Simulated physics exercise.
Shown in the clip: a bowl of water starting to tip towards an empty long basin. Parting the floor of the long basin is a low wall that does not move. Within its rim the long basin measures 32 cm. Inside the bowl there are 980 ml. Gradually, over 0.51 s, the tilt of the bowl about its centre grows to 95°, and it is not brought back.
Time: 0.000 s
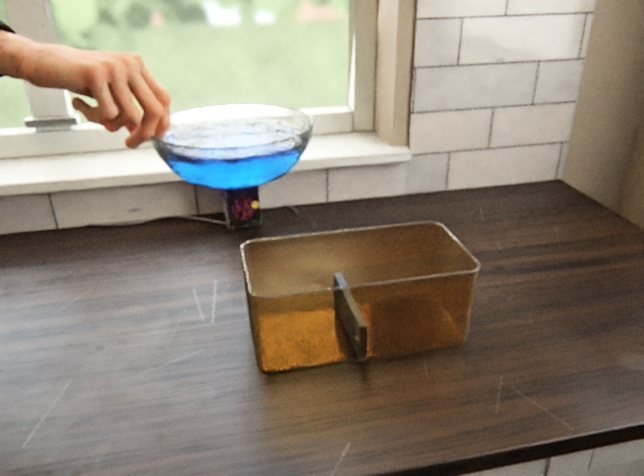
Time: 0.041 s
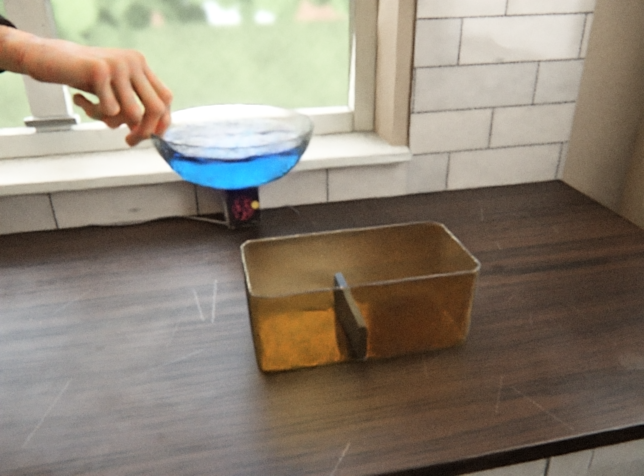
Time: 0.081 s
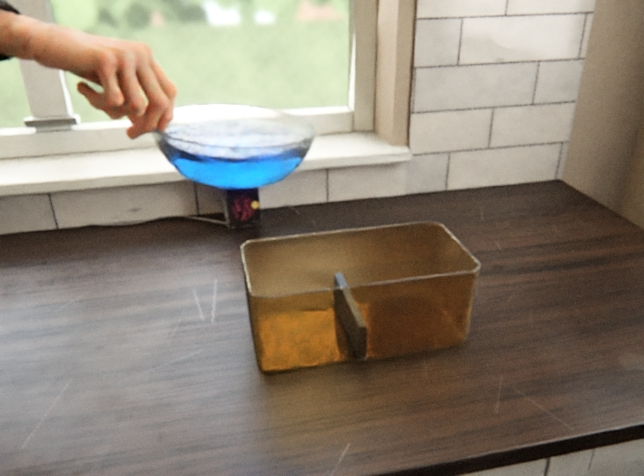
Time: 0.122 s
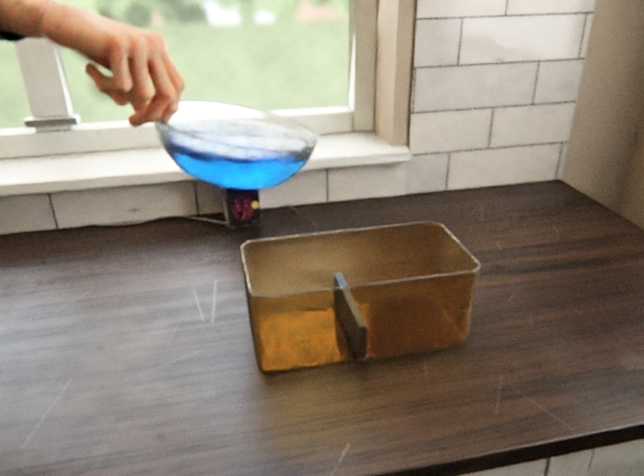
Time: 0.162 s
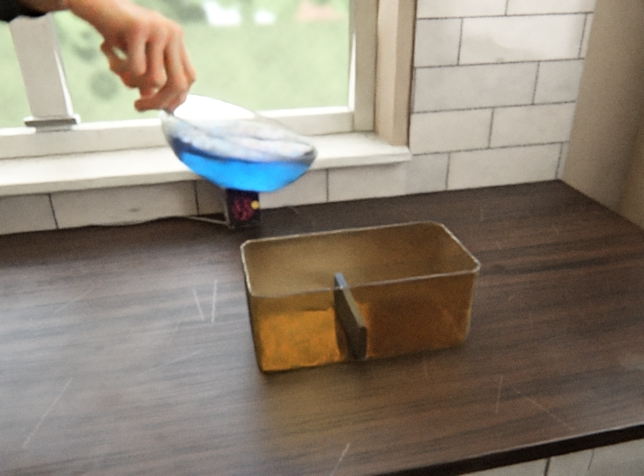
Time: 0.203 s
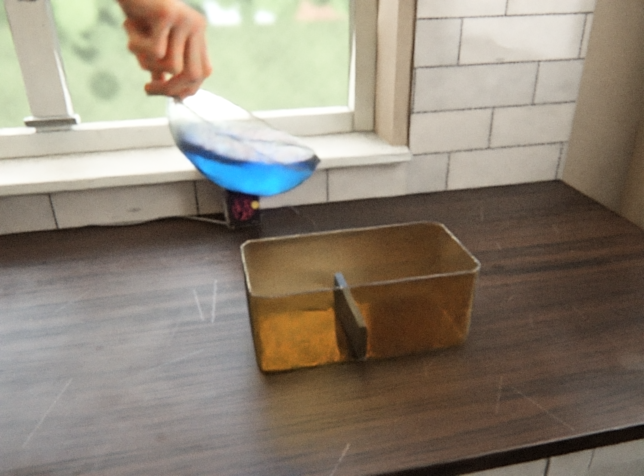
On a dark wooden counter by a window, a hand tilting a glass bowl of blue water rightward above a divided basin.
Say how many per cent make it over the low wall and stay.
About 47 per cent makes it over and stays.
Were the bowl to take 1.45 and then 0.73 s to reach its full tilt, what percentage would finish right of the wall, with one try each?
Respectively 70 and 55 %.
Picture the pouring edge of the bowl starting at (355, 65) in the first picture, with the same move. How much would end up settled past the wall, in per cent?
Then I'd expect something near 75 per cent.
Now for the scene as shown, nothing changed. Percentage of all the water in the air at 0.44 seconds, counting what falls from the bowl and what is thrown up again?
Near 56 per cent of it all.
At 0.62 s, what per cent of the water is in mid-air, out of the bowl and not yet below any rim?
Near 9 in a hundred.
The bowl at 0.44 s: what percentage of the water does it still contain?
Roughly 6 %.
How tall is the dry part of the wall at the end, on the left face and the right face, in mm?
About 36 mm on the left, about 38 mm on the right.
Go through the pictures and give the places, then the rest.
In the first frame, it leans 0°; its right rim is at (311, 120); the water meets the walls at (156, 142) and (305, 131); the long basin's rim runs from (245, 269) to (459, 244); the wall's top is at (349, 298).
In the second frame, it leans 2°; its right rim is at (312, 122); the water meets the walls at (157, 140) and (305, 132).
In the third frame, it leans 6°; its right rim is at (313, 127); the water meets the walls at (159, 137) and (306, 135).
In the fourth frame, it leans 13°; its right rim is at (315, 137); the water meets the walls at (161, 133) and (308, 140).
In the fifth frame, it leans 22°; its right rim is at (315, 149); the water meets the walls at (166, 129) and (313, 145).
In the sixth frame, it leans 33°; its right rim is at (313, 163); the water meets the walls at (173, 128) and (294, 147); 3 per cent is over the edge.
Then, 0.44 s in, the tilt is 91° and 6 per cent is still to pour, 11 is left of the wall and 27 right of it.
Then, 0.62 s in, the tilt is 95° and 0 per cent is still to pour, 42 is left of the wall and 48 right of it.
Then, 0.81 s in, the tilt is 95° and 0 per cent is still to pour, 40 is left of the wall and 40 right of it.
Then, 1.01 s in, the tilt is 95° and 0 per cent is still to pour, 45 is left of the wall and 47 right of it.
Finally, 45 per cent lies left of the wall, 47 right of it and 8 outside.
